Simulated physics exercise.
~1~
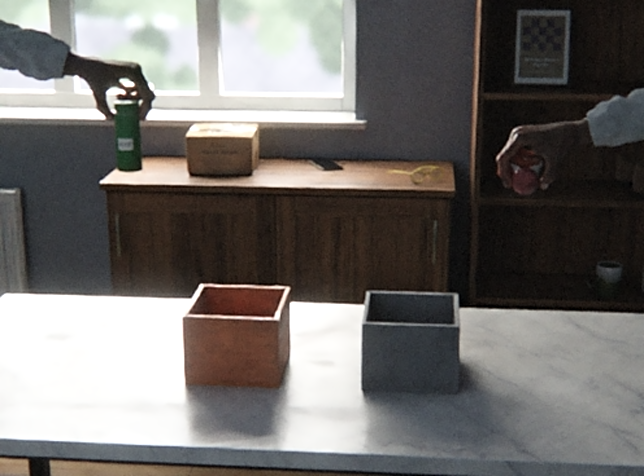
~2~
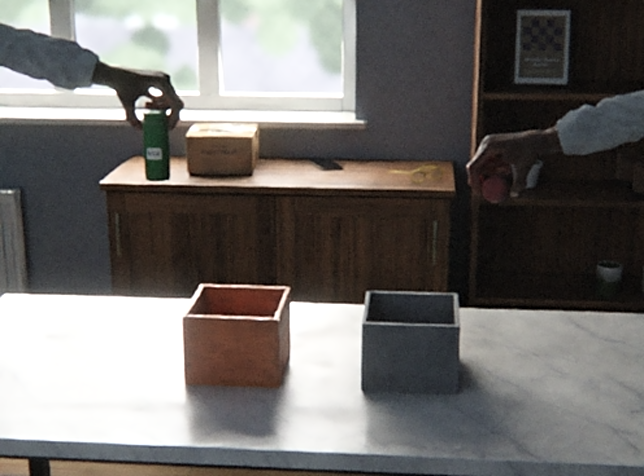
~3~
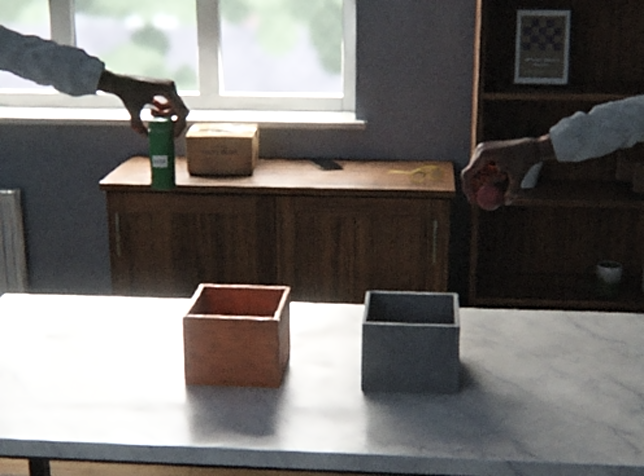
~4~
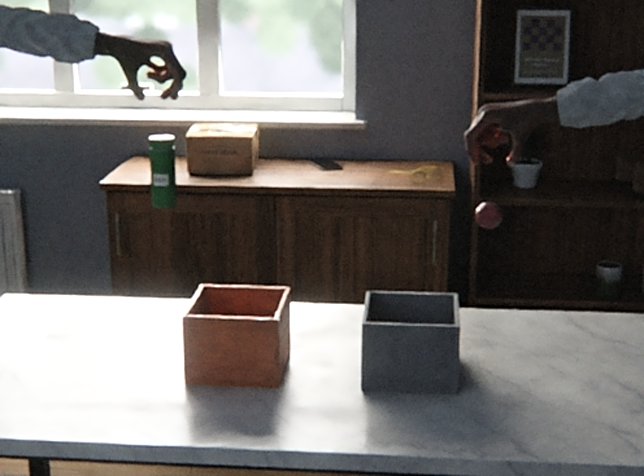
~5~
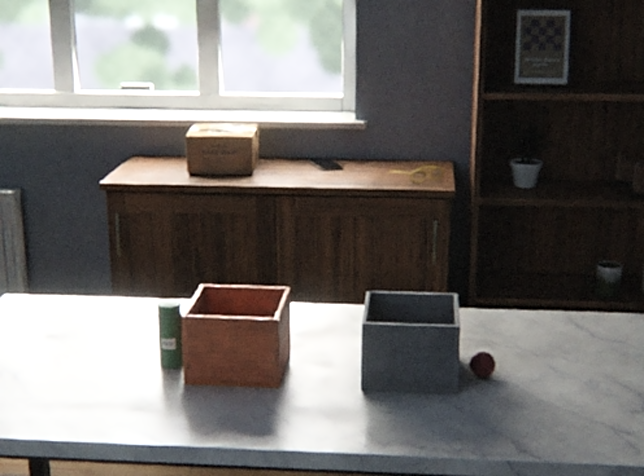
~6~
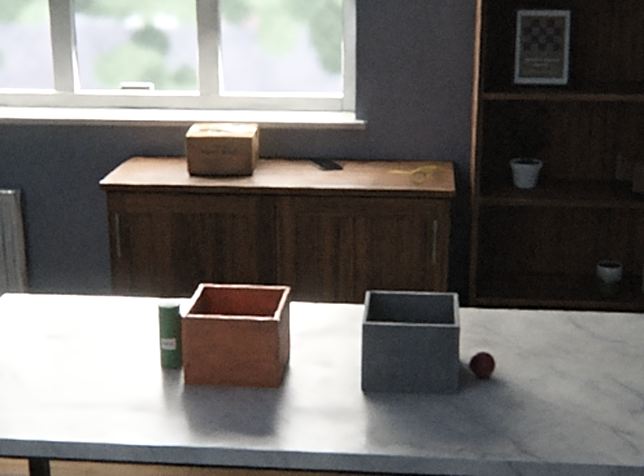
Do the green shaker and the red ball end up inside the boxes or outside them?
Both end up outside the boxes. The green shaker stands on the table to the left of the reddish box, and the red ball rests to the right of the grey one.
